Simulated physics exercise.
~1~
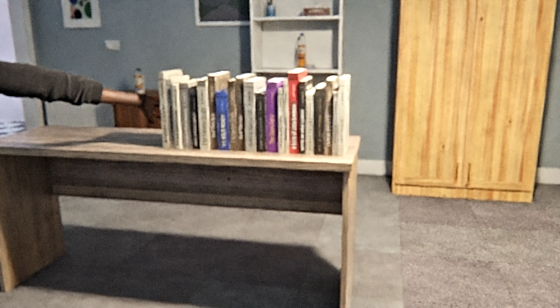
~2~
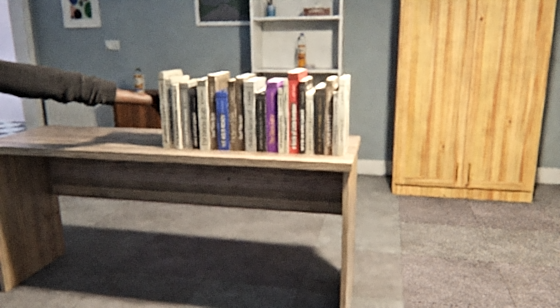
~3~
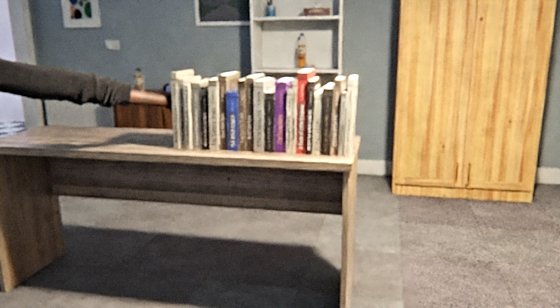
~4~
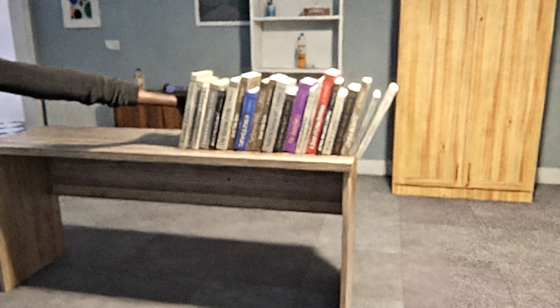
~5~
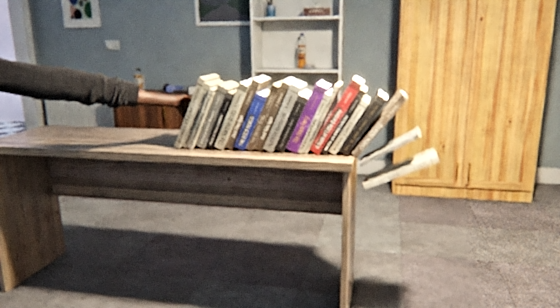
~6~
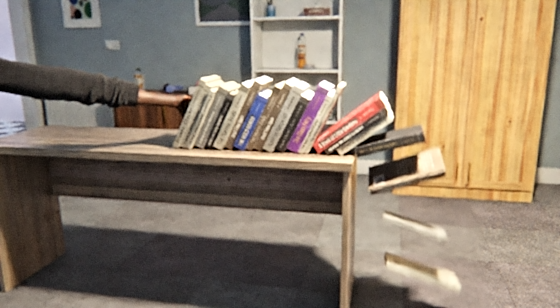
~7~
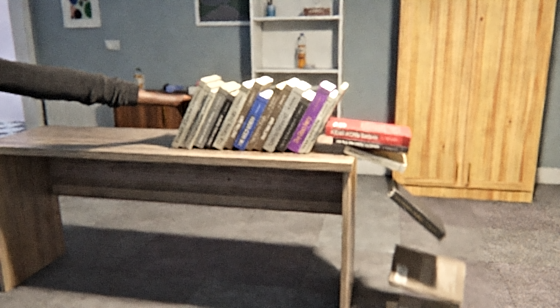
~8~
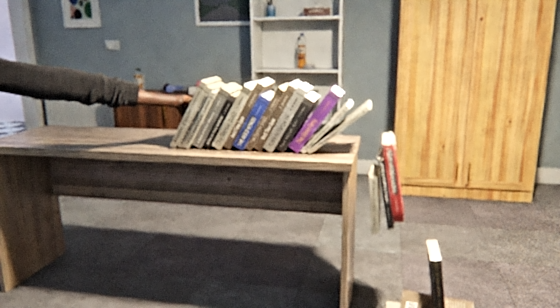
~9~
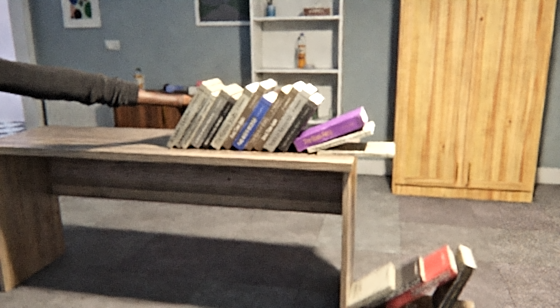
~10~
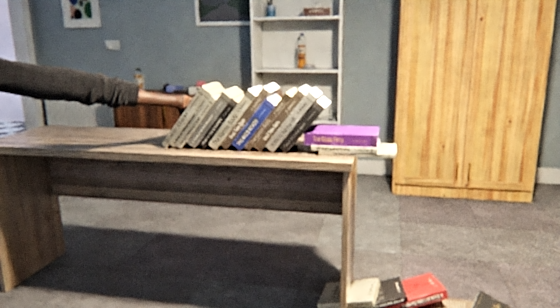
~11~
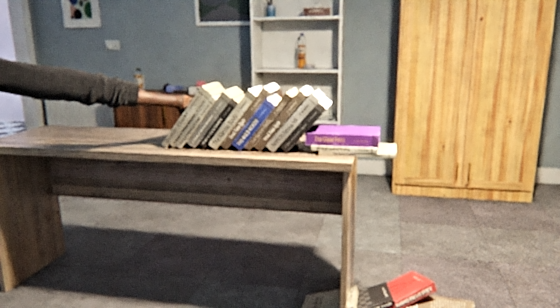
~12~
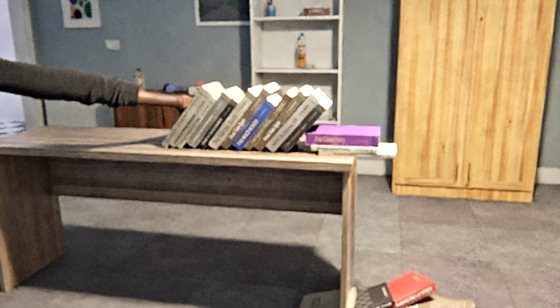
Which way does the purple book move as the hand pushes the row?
The purple book moves to the right, and it ends up lying on its side near the table's right edge.
